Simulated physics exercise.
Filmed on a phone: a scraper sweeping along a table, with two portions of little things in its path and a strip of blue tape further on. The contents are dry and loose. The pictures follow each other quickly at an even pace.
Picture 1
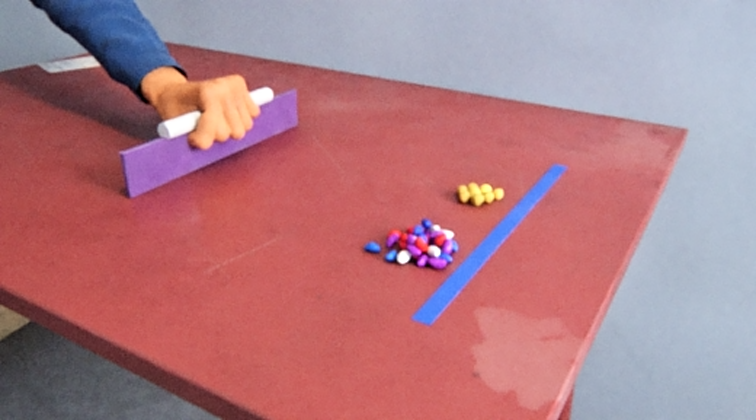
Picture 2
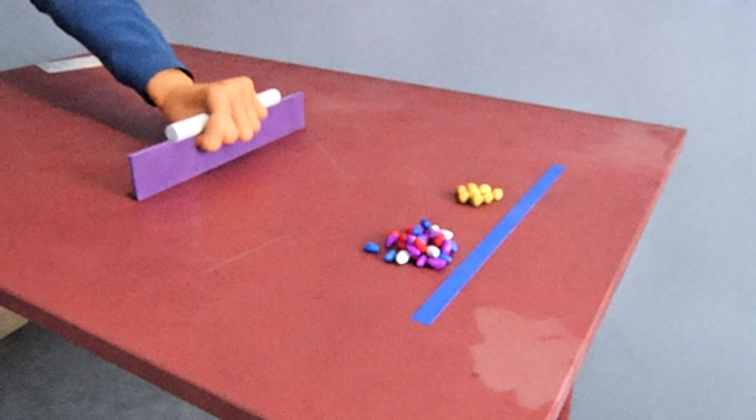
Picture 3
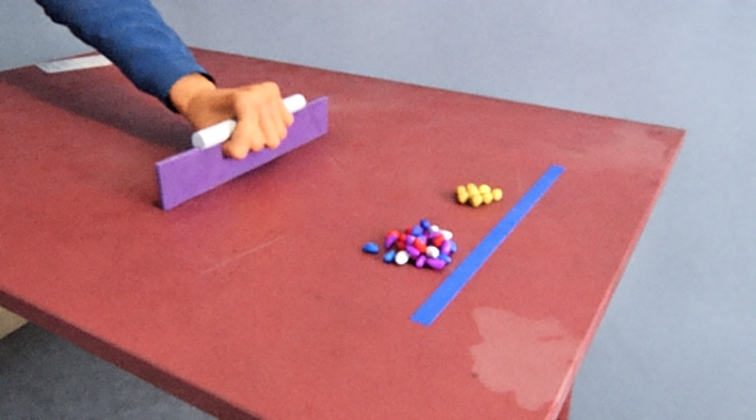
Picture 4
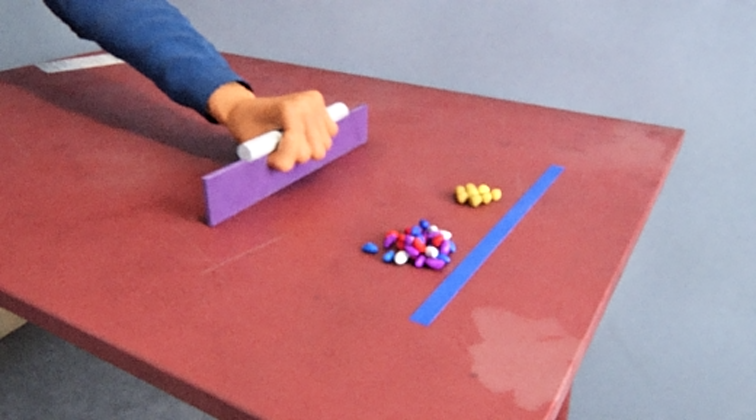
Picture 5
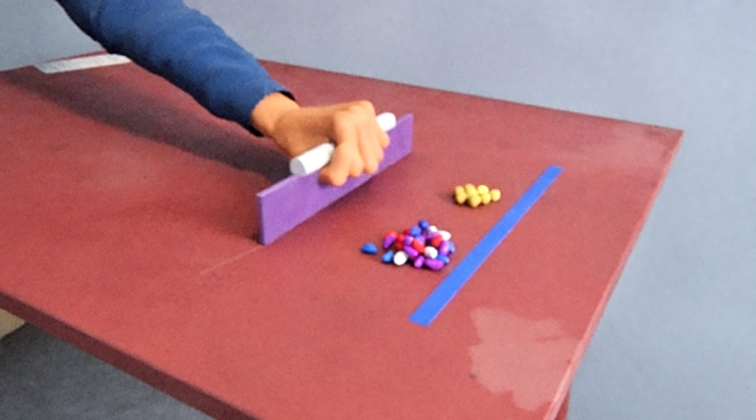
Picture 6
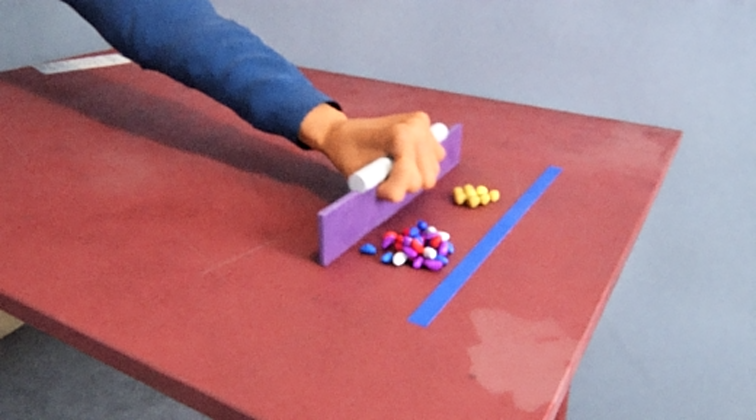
A hand gripping a white handle slid a purple scraper rightward across a reddish table, drawing close to a pile of colorful jelly beans and a smaller yellow cluster, which both lay still near blue tape.
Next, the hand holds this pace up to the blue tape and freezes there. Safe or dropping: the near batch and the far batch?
Near batch: It loses pieces over the edge. Far batch: It loses pieces over the edge.
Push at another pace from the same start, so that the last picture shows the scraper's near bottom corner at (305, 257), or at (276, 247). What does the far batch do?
One: It tumbles over the end, in part at least. Two: It loses pieces over the edge.
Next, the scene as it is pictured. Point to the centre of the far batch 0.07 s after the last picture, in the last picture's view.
Close to (512, 205).
Then, 0.07 s after the last picture, scraper still moving, near (478, 178); near batch all on the table, its front near (490, 253); far batch all on the table, its front near (542, 212).
Then, 0.15 s after the last picture, scraper stopped at the blue tape; near batch all on the table, its front near (579, 278); far batch all on the table, its front near (667, 242).
Then, 0.43 s after the last picture, scraper stopped at the blue tape; near batch most over the edge; far batch all over the edge.
At rest, scraper stopped at the blue tape; near batch nearly all over the edge; far batch all over the edge.
